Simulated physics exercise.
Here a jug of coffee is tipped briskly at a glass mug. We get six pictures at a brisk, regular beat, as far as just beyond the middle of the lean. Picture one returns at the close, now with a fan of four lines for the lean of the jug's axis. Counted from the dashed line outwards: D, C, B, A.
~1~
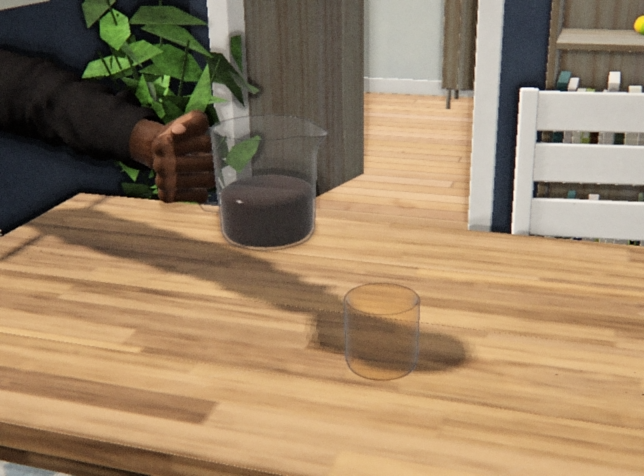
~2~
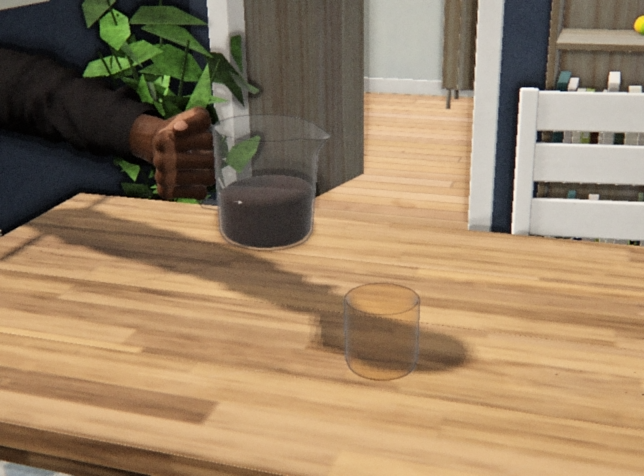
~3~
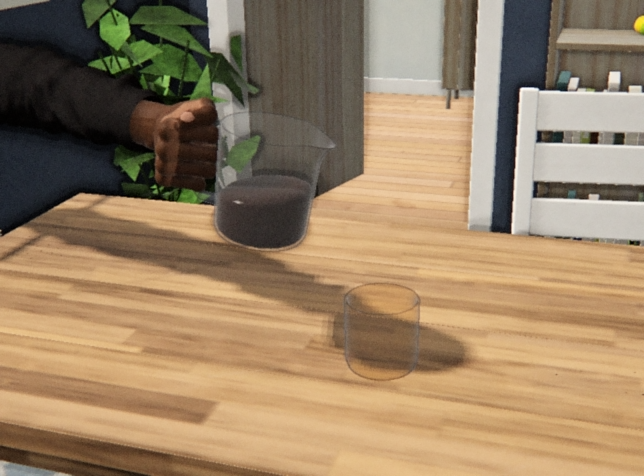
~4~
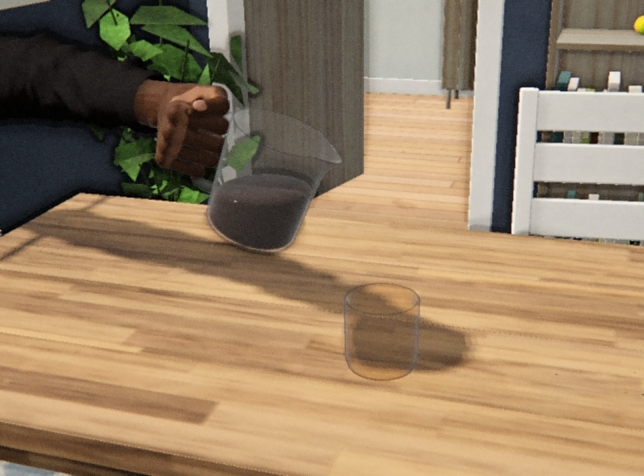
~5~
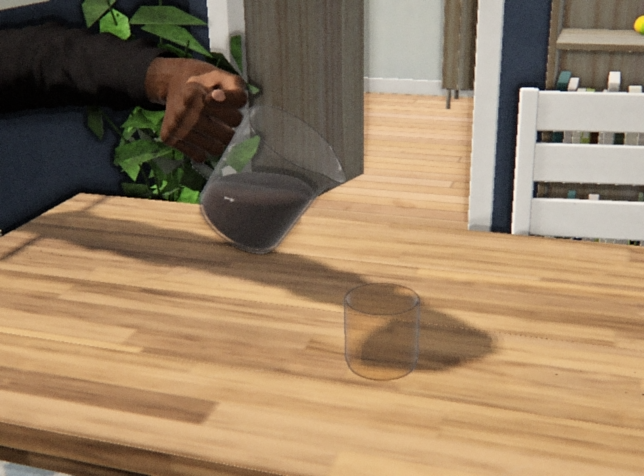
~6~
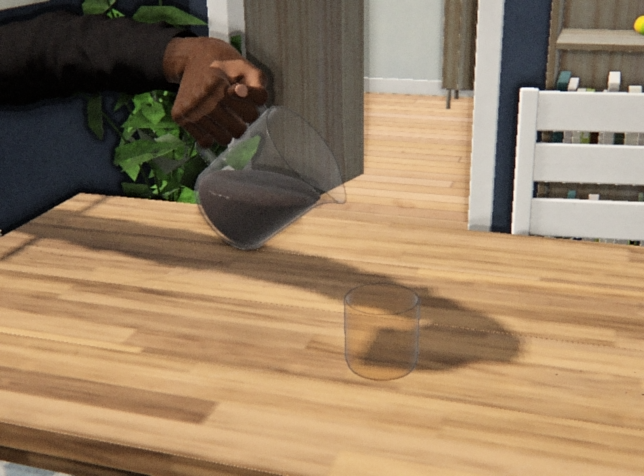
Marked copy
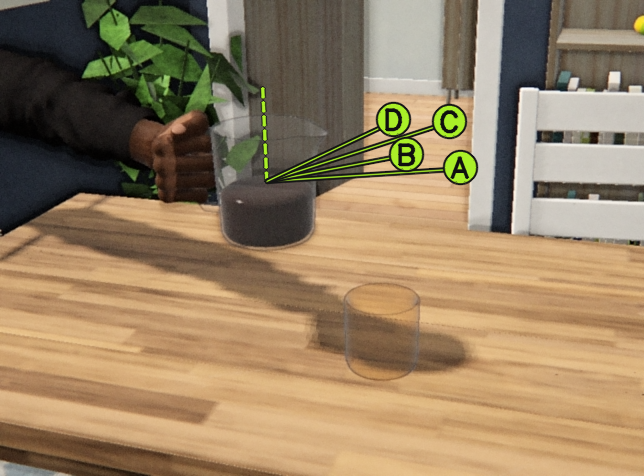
On a wooden table in a room with a leafy plant and a white chair behind, a dark-sleeved hand holds a clear jug of dark liquid upright, left of an empty glass. The hand rises and tilts the jug steeply rightward, and the liquid slants towards the lip, none leaving it.
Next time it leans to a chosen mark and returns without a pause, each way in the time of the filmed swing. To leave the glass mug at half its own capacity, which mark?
Go for B.
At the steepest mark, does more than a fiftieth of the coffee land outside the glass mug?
Yes.
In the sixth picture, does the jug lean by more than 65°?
No, it does not.
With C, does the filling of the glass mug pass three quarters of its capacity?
No, it does not.
In lime, A at (444, 169); B at (389, 158); C at (434, 127); D at (378, 128).
With A, the glass mug ends with about 61 % of what it can hold; 9 % of the coffee is spilt.
With B, the glass mug ends with about 51 % of what it can hold; 3 % of the coffee is spilt.
With C, the glass mug ends with about 35 % of what it can hold.
With D, the glass mug ends with about 20 % of what it can hold.
